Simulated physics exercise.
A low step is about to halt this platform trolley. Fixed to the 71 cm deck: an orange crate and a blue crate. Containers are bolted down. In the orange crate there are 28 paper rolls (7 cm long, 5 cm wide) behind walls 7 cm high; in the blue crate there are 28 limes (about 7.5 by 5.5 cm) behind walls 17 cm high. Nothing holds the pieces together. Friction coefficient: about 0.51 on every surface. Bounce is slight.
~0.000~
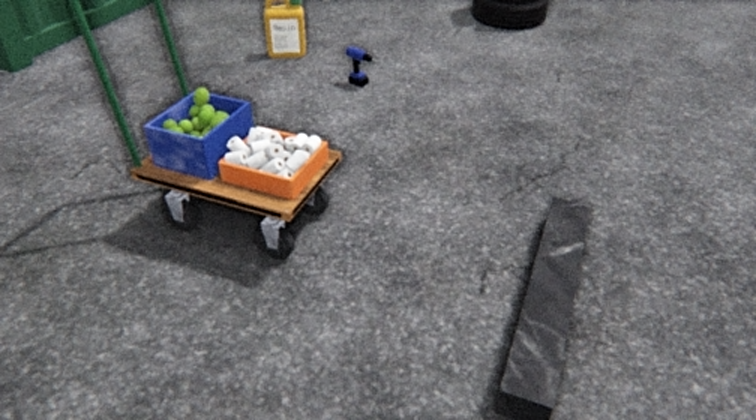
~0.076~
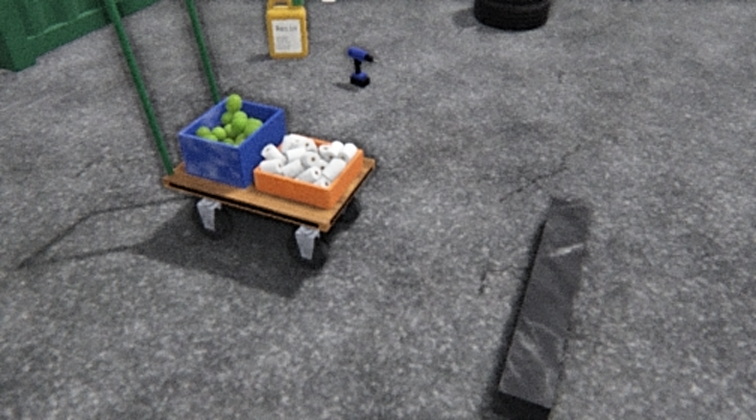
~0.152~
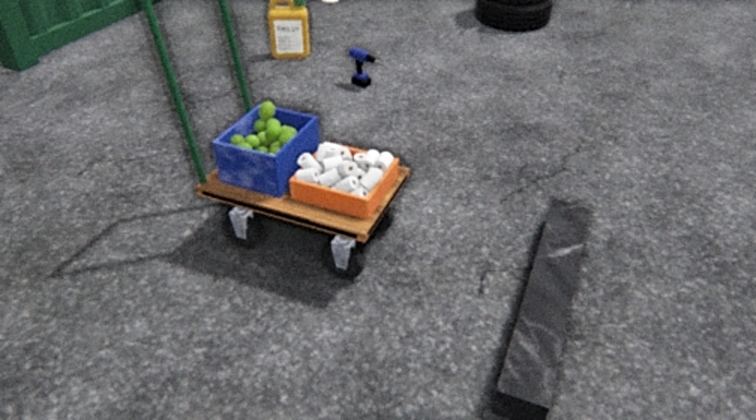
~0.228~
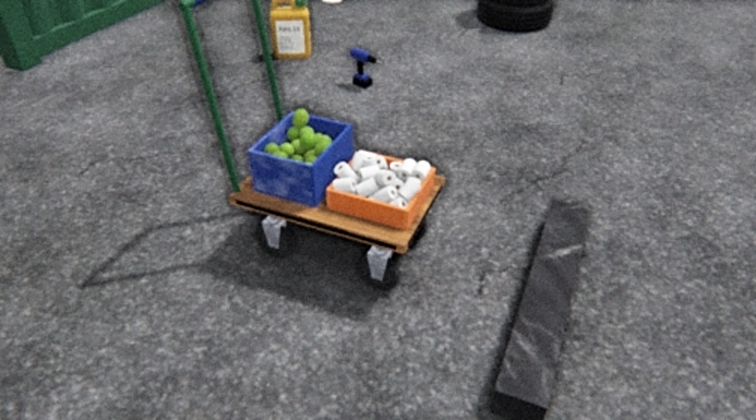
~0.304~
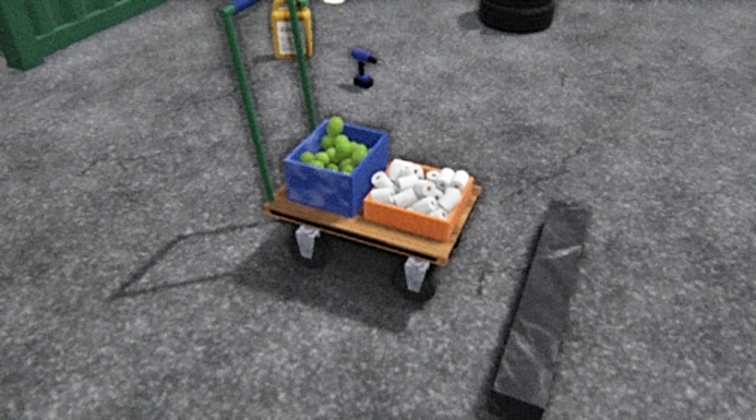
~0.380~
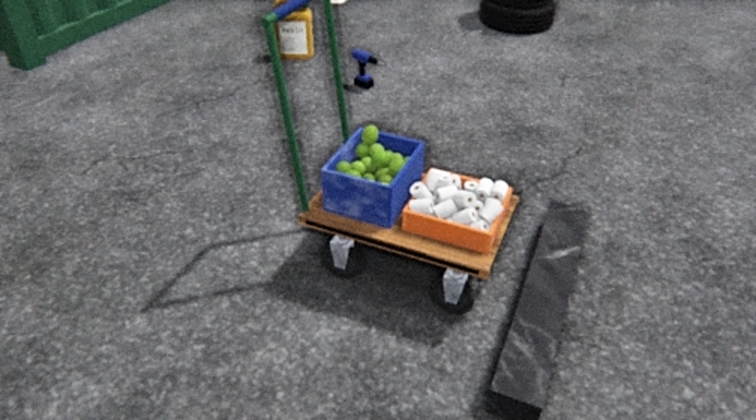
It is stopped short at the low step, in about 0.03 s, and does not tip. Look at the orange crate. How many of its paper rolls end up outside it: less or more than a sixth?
More than a sixth of the paper rolls leave the orange crate.
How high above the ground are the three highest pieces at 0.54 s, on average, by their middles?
About 52 cm.
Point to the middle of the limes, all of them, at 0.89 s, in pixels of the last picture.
Around (414, 189).
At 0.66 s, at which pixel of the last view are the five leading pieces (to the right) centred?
At about (583, 222).
After 0.44 s, contact.
After 0.54 s, the orange crate is down by 2 of 28 and the blue crate has all 28.
After 0.66 s, the orange crate is down by 5 of 28 and the blue crate is down by 1 of 28.
After 0.89 s, the orange crate is down by 8 of 28 and the blue crate is down by 1 of 28.
When it is over (at 1.39 s), the orange crate is down by 8 of 28 and the blue crate is down by 1 of 28. Asked share, 8 of 28, 29 per cent.
